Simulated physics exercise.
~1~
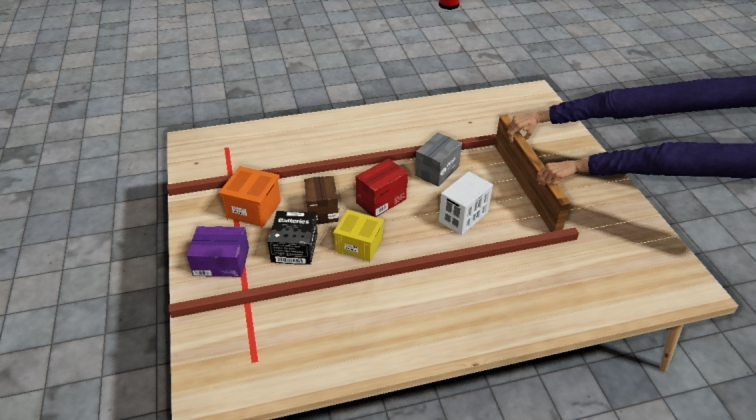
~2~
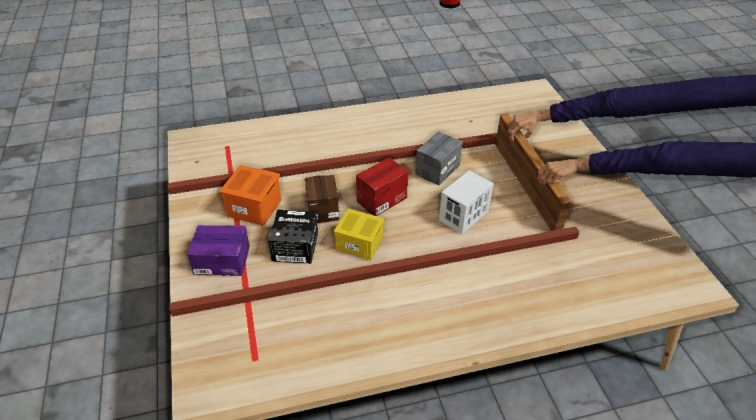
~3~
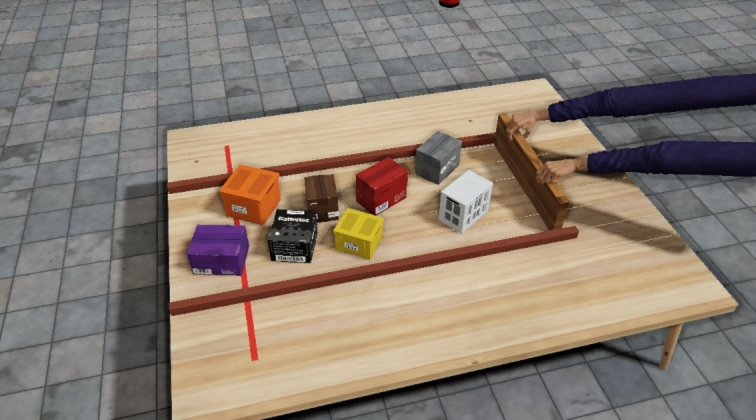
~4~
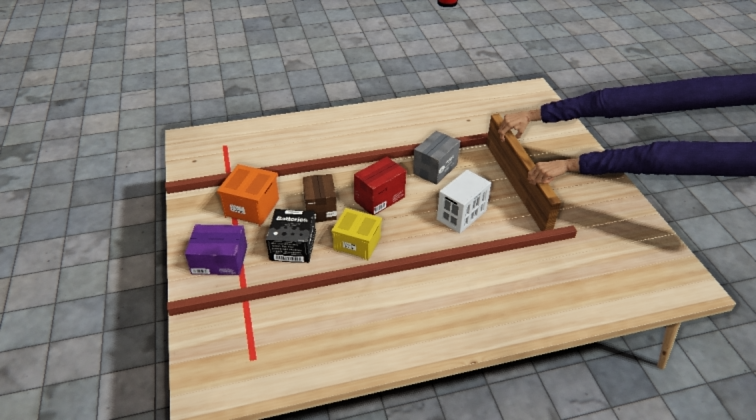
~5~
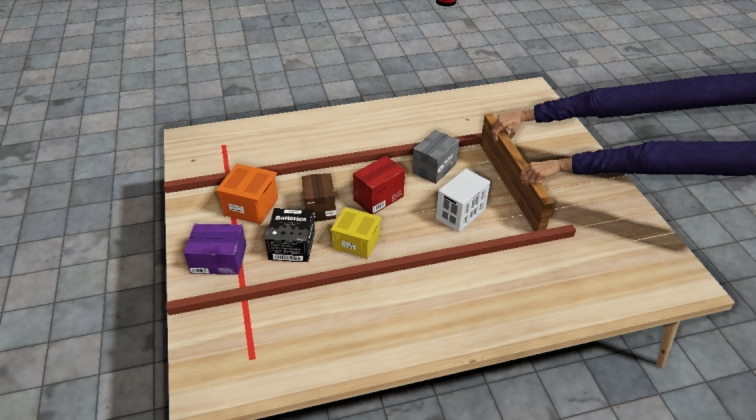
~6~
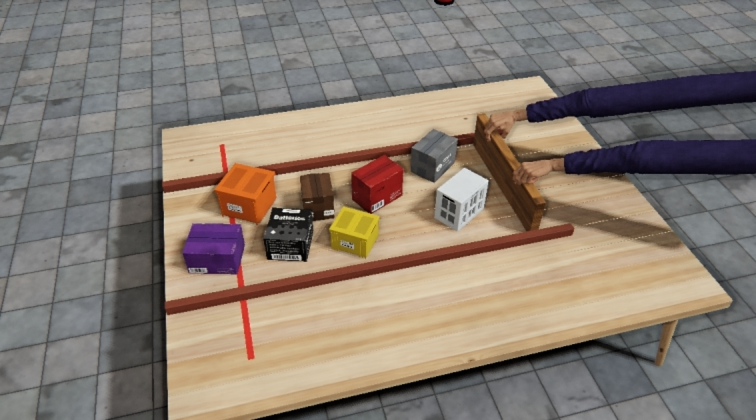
The clip opens on a wooden table where eight colorful boxes sit between two reddish-brown rails, with a red line across the left side. Two purple-sleeved arms hold a wooden plank at the right, then slide it slightly left toward the boxes, which show almost no movement.
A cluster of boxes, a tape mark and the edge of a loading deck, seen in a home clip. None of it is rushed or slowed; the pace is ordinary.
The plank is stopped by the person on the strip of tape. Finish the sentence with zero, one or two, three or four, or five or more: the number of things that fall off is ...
The number of things that fall off is three or four.
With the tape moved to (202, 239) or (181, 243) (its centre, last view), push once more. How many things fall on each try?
It would be 5 and 8.
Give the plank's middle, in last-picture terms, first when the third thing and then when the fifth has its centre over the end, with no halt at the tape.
At (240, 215) for the third, at (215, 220) for the fifth.
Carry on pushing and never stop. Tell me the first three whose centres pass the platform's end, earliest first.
Purple box, orange tote, black box.
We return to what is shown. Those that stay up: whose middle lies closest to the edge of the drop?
That's the yellow tote.
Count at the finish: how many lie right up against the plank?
Contact count: 3.
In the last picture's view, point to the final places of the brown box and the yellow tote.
Looks like one lands around (179, 211), and the other around (169, 275).
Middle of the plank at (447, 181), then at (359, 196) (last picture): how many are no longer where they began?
Well, it's 2 at the first one and 6 at the second.
Early on, none off yet; purple box at rest near (215, 248); orange tote at rest near (247, 194); black box at rest near (290, 234).
A while later, none off yet; purple box travelled a little near (206, 246); orange tote travelled a little near (231, 192); black box travelled about its own width near (260, 227).
Finally, the number that fall off is three or four; lost, black box, orange tote and purple box.
